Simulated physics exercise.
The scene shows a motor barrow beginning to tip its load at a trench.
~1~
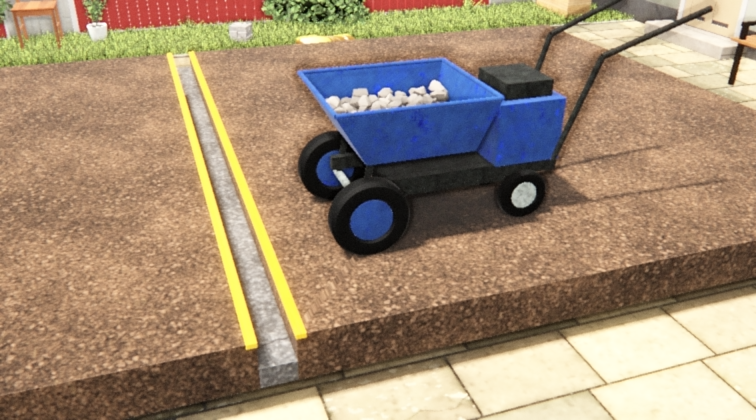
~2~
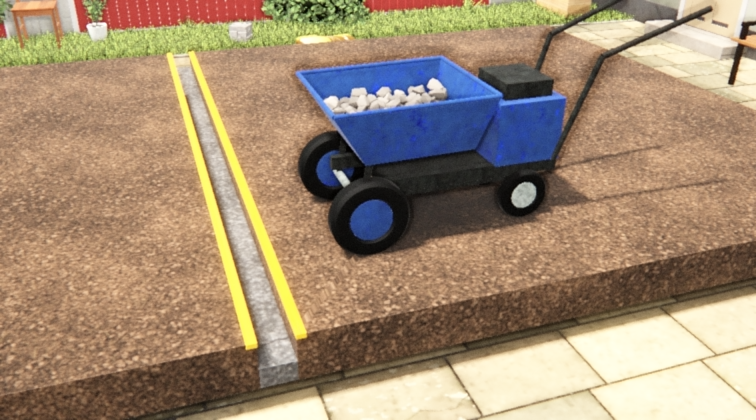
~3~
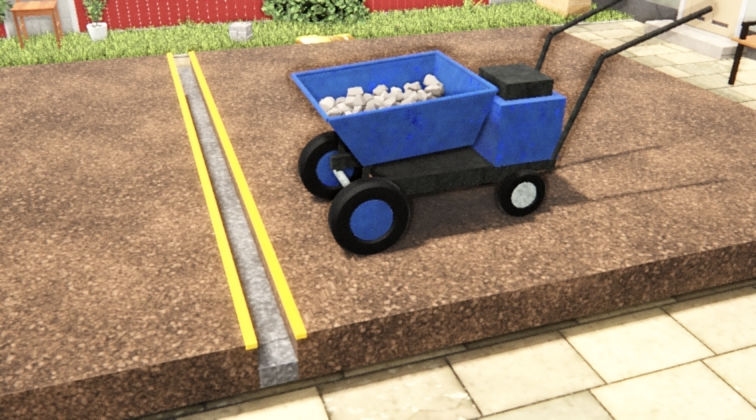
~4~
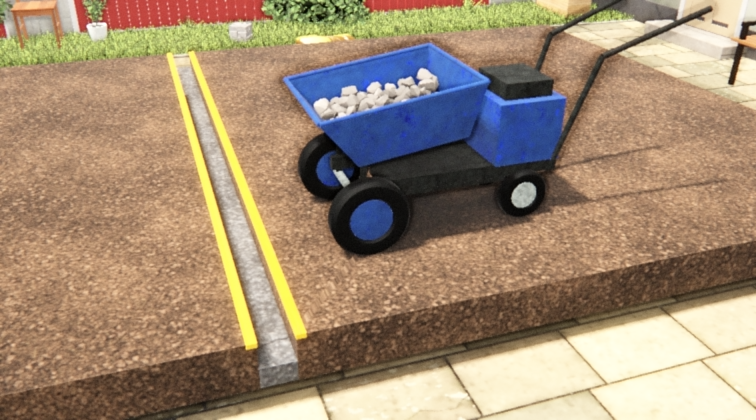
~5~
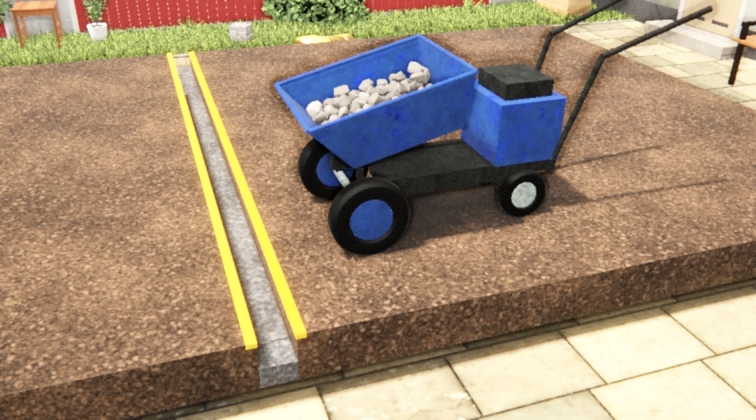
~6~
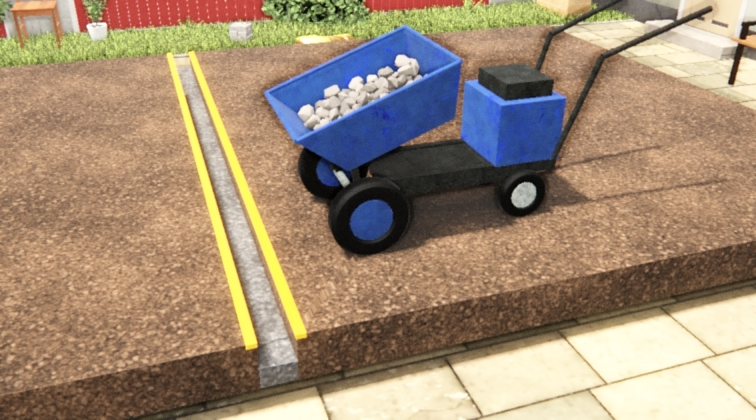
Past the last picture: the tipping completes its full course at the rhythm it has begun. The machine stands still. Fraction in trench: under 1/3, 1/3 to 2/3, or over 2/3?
Partly in, a third to two thirds.
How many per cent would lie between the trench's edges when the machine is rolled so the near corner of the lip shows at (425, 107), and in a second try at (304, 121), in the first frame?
Estimates, in order: 20 % then 0 %.
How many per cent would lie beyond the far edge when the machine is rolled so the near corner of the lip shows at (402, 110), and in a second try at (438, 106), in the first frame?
About 0 % and 0 %.
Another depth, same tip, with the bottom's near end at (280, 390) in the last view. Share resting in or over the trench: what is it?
It works out to some 60 per cent.
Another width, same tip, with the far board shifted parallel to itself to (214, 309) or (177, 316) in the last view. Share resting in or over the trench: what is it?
In order: Some 80 per cent, then some 100 per cent.
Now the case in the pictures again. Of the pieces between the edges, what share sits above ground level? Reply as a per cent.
Share: Around 20 %.
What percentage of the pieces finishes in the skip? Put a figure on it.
Around 5 per cent.
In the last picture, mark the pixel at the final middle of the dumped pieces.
Last view, centre at rest - approx. (227, 239).
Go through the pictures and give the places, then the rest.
In the first frame, lip of the skip (336, 117), level; top of the load (395, 107), broken stones; first edge of the trench (286, 295); far edge (240, 304), the trench under half as wide as the skip, and about as deep as wide.
In the second frame, lip of the skip (334, 118), tipped barely; top of the load (393, 106).
In the third frame, lip of the skip (328, 120), tipped barely; top of the load (412, 99).
In the fourth frame, lip of the skip (320, 125), tipped a little; top of the load (404, 96).
In the fifth frame, lip of the skip (309, 132), tipped a little; top of the load (412, 90).
In the sixth frame, lip of the skip (297, 141), tipped clearly; top of the load (410, 88); first edge of the trench (286, 295); far edge (240, 304).
Just after the last frame, skip tipped steeply; every one in the skip.
A moment on, skip tipped right over; the larger part in the skip; about a tenth in or heaped over the trench; about a tenth beyond it.
Further on, skip tipped right over; roughly a quarter in the skip; roughly a third in or heaped over the trench; roughly half beyond it.
When it is over, skip tipped right over; about a tenth in the skip; roughly half in or heaped over the trench; roughly half beyond it.
